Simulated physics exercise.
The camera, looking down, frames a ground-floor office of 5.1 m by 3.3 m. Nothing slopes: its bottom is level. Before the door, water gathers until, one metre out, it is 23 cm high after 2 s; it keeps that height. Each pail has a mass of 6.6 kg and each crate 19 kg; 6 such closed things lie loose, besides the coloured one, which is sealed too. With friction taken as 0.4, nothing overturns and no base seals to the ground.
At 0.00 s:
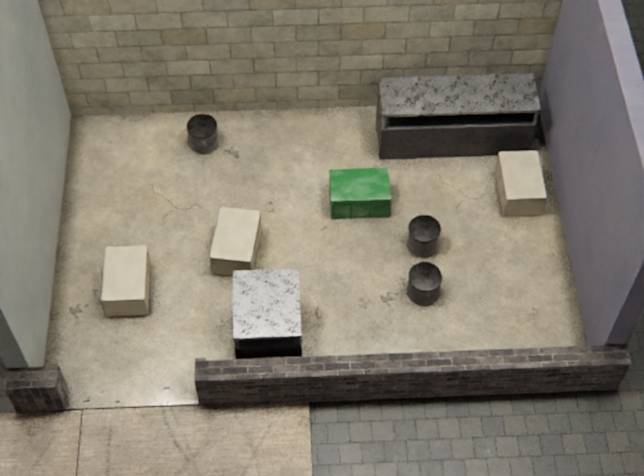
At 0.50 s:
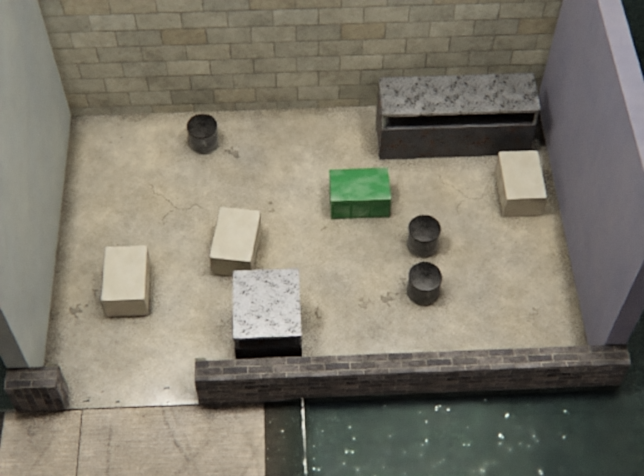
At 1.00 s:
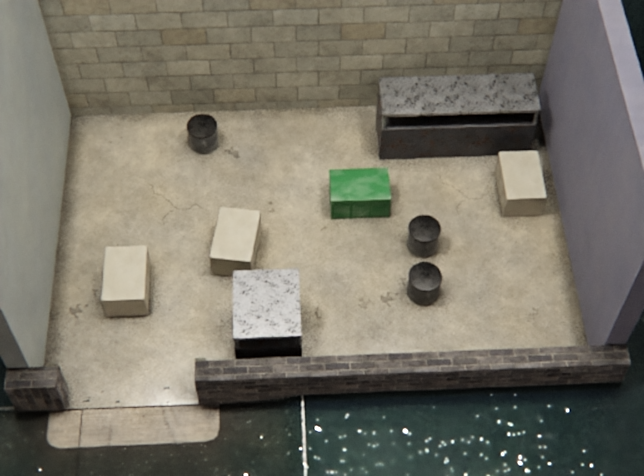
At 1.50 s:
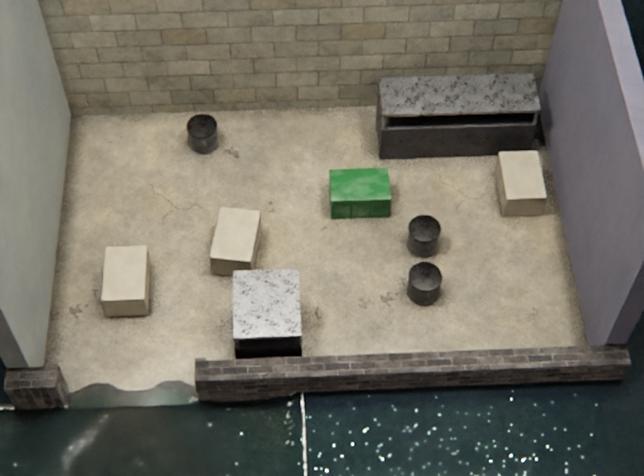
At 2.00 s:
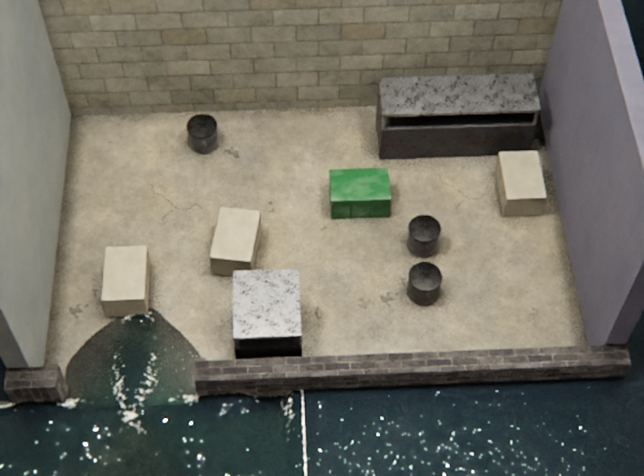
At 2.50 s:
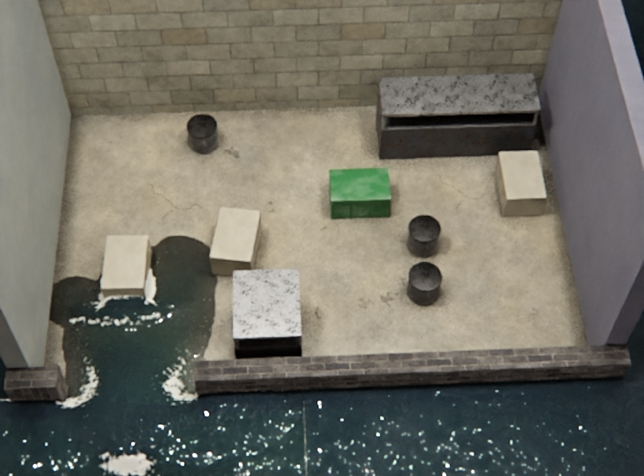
Dark water spreading across the paving outside a walled room, then pouring through the doorway gap and around a pale block.
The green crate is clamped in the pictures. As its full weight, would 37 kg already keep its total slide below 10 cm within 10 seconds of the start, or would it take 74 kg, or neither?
It would take 74 kg.
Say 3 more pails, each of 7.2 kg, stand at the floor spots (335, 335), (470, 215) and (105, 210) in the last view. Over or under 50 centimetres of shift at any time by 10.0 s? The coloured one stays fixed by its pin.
In the order given, within the mark, then within the mark, and last beyond the mark.
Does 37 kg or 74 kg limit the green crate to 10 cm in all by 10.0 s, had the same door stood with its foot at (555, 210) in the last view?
Then only the heavier mass works.
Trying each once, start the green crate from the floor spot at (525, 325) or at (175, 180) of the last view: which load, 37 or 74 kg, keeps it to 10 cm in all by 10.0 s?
In turn: The smaller is enough; only the larger holds.
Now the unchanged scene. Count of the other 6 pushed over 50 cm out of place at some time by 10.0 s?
The count comes to 4.
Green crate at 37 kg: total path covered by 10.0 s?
It covers about 40 cm altogether.
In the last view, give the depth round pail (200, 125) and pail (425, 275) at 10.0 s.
Around 8 cm and 7 cm.
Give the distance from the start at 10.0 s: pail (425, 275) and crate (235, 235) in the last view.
The first is 0 cm from its start, the second 120 cm.
After 3.5 s the green crate would be 0 cm from its start with 37 kg and 0 cm from its start with 74 kg; 0 cm of water round it then.
After 4.5 s the green crate would be 0 cm from its start with 37 kg and 0 cm from its start with 74 kg; 0 cm of water round it then.
After 7.0 s the green crate would be 0 cm from its start with 37 kg and 0 cm from its start with 74 kg; 5 cm of water round it then.
After 10.0 s the green crate would be 36 cm from its start with 37 kg and 0 cm from its start with 74 kg; 9 cm of water round it then.
